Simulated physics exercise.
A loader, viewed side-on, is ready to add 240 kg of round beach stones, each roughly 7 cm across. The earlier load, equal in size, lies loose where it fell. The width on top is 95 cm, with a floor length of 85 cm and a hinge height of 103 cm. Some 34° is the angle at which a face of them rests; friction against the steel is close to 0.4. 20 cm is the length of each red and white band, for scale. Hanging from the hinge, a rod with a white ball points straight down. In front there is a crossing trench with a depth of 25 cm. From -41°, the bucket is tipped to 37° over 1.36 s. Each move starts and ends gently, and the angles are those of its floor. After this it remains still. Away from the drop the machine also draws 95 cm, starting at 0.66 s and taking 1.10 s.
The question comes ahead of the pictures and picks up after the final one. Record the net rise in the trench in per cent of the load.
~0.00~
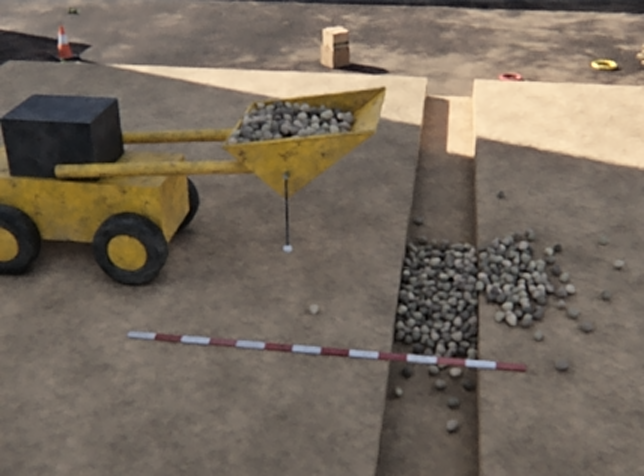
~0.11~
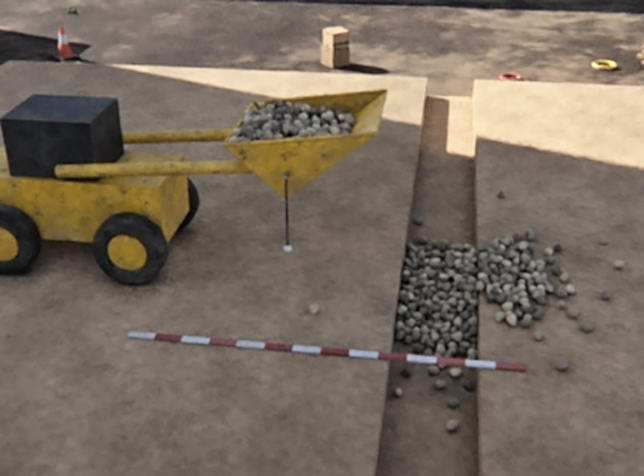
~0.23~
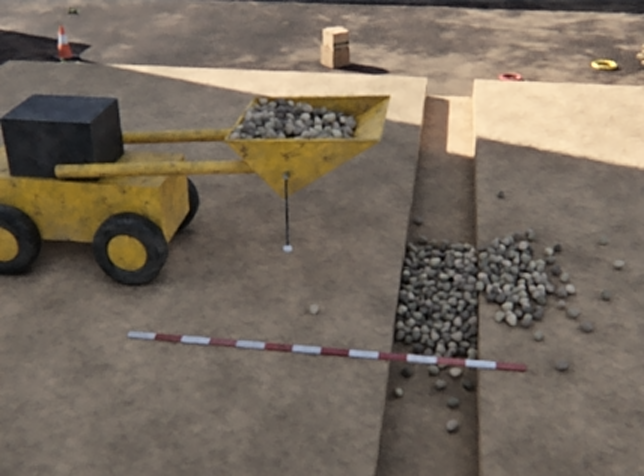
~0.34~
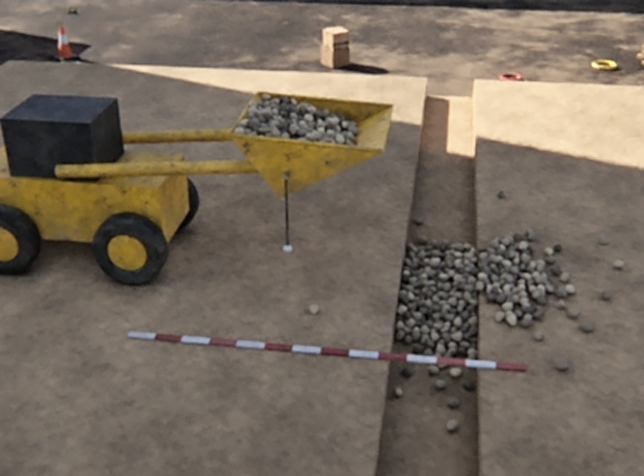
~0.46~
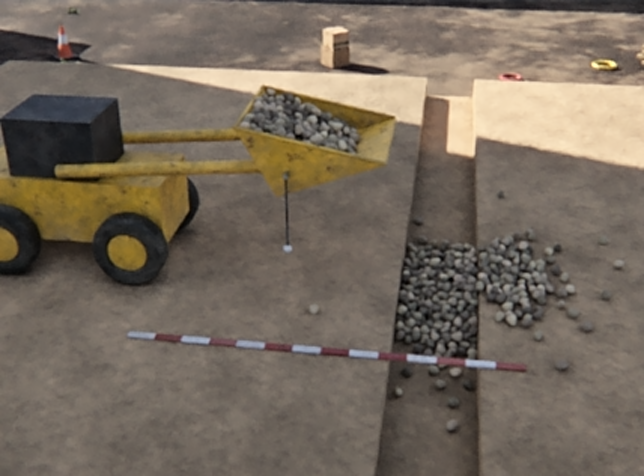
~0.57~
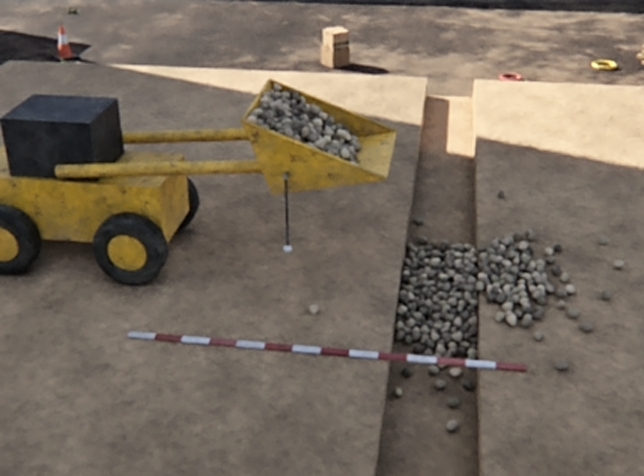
Net rise: About 4 %.
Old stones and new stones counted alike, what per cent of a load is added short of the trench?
About 95 percent.
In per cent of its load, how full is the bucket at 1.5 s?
Roughly 15 per cent remains inside.
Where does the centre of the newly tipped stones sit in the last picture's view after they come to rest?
The middle lies near (319, 263) in the last picture.
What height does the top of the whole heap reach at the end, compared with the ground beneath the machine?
About 20 cm above it.
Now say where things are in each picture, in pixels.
The bucket is at -41°, its lip at (375, 132); the top of the load is at (300, 113). The earlier load is highest near (511, 261), 9 cm above ground level, 76 % in the trench, 23 % past the trench, in the first picture.
Lip at (376, 134), floor tilted -39°, highest stones at (293, 114); the stones move at 0.1 m/s on average, in the second picture.
Lip at (379, 141), floor tilted -35°, highest stones at (281, 114); the stones move at 0.2 m/s on average, in the third picture.
The bucket is at -29°, its lip at (383, 151); the top of the load is at (271, 109); the stones move at 0.2 m/s on average, in the fourth picture.
Lip at (386, 164), floor tilted -21°, highest stones at (265, 104); the stones move at 0.3 m/s on average, in the fifth picture.
The bucket is at -11°, its lip at (386, 179); the top of the load is at (271, 98); the stones move at 0.3 m/s on average, in the sixth picture.
After 1.0 s the floor is at 25°; in per cent of one load, 94 in the bucket, 6 short of the trench, 76 in the trench, 23 past the trench; the foremost stones are at (585, 280).
After 1.5 s the floor is at 37°; in per cent of one load, 15 in the bucket, 84 short of the trench, 77 in the trench, 23 past the trench; the foremost stones are at (585, 280).
After 2.2 s the floor is at 37°; in per cent of one load, 0 in the bucket, 97 short of the trench, 80 in the trench, 23 past the trench; the foremost stones are at (585, 280).
After 4.7 s the floor is at 37°; in per cent of one load, 0 in the bucket, 97 short of the trench, 80 in the trench, 23 past the trench; the foremost stones are at (585, 280). Net gain in the trench, 4.
